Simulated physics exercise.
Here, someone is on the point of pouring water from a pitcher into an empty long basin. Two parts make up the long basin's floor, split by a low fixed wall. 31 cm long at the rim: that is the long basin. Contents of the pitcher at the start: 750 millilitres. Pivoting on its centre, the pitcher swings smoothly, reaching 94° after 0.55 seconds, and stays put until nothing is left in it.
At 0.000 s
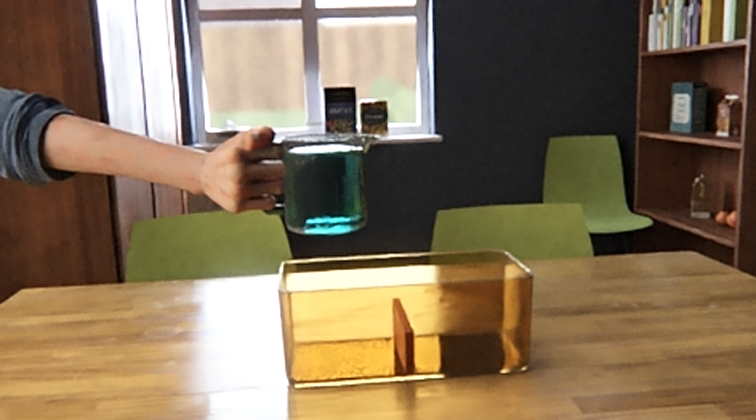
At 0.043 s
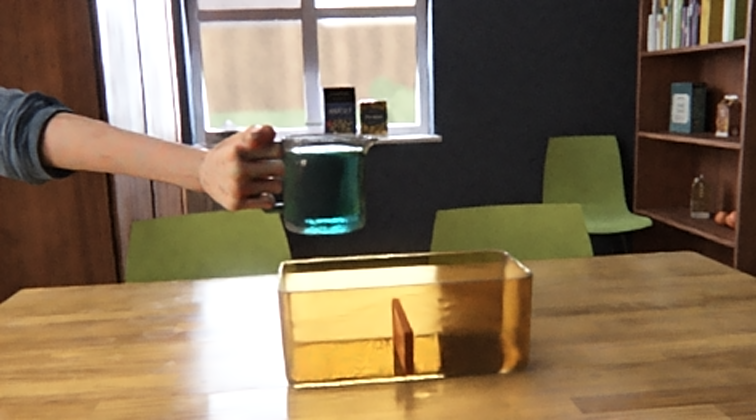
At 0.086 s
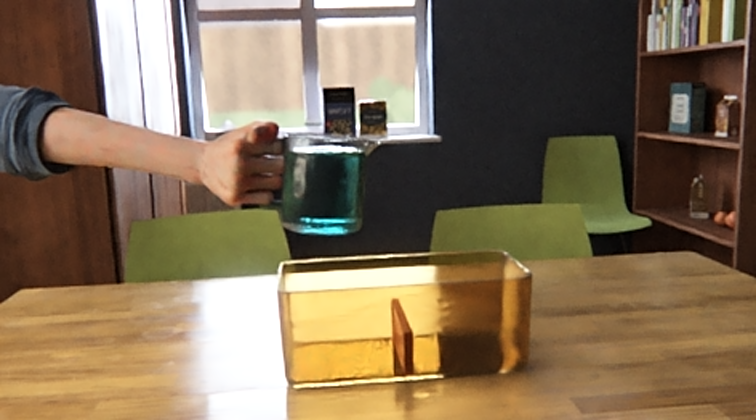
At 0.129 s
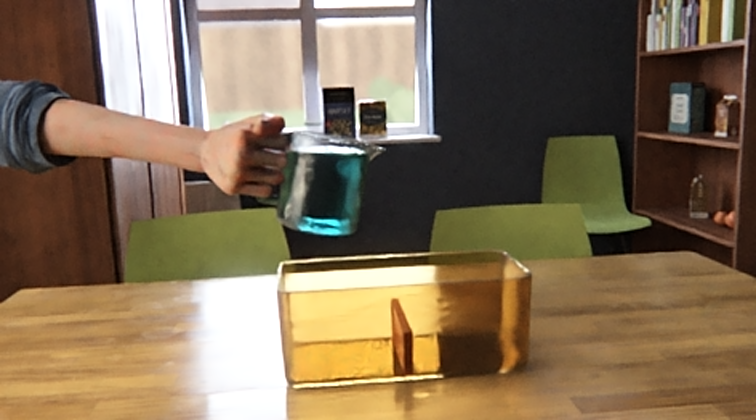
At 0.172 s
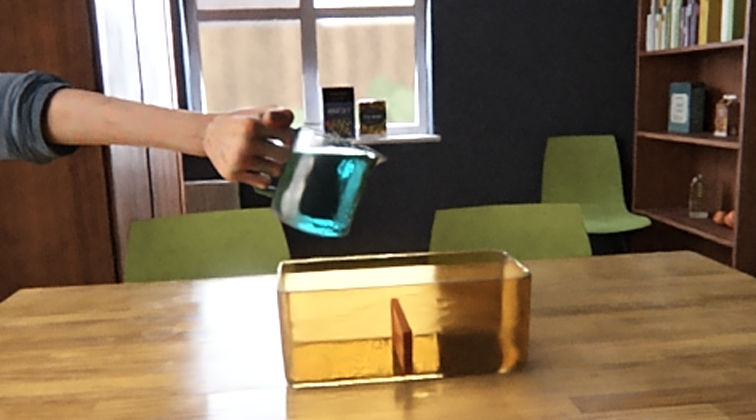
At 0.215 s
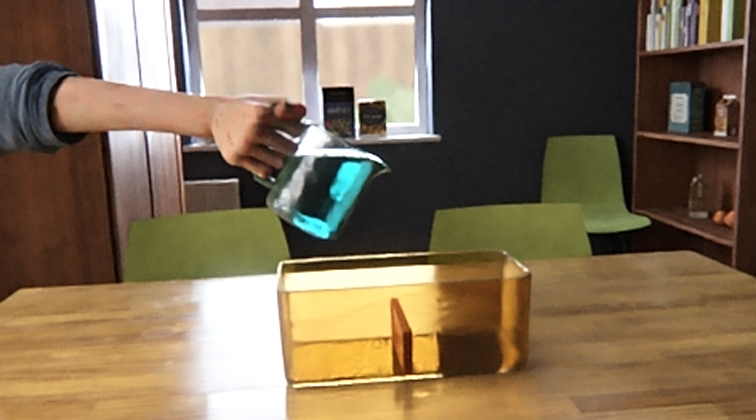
A bare forearm with a rolled grey-blue sleeve reaches in from the left, seen from across a wooden table in a room with green chairs, a window and a bookshelf. Its hand holds a clear pitcher of teal liquid above a long amber see-through basin with a low upright divider inside. The hand slowly tilts the pitcher rightward, its spout dipping, while the camera stays still.
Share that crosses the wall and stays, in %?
92 %.
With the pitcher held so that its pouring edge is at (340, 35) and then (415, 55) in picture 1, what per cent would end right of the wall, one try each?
First 80, then 65 per cent.
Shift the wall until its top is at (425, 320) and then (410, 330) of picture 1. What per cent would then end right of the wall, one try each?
Some 70 in a hundred, then some 90 in a hundred.
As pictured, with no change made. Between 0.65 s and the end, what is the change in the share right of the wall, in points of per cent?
The right part's share grows by around 34 per cent.
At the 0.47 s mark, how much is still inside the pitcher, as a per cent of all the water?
Roughly 62 percent.
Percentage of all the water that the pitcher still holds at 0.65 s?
Remaining share: Approx. 26 %.
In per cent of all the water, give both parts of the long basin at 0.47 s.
Lab note: Left near 0, right near 16.
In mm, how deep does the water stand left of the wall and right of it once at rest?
Left part: About 2 mm; right part: About 32 mm.
After 0.47 s the tilt is 89° and 63 per cent is still to pour, 0 is left of the wall and 15 right of it.
After 0.65 s the tilt is 94° and 26 per cent is still to pour, 1 is left of the wall and 57 right of it.
After 0.84 s the tilt is 94° and 11 per cent is still to pour, 2 is left of the wall and 82 right of it.
After 1.05 s the tilt is 94° and 5 per cent is still to pour, 3 is left of the wall and 90 right of it.
In the end 6 per cent lies left of the wall, 92 right of it and 1 outside.
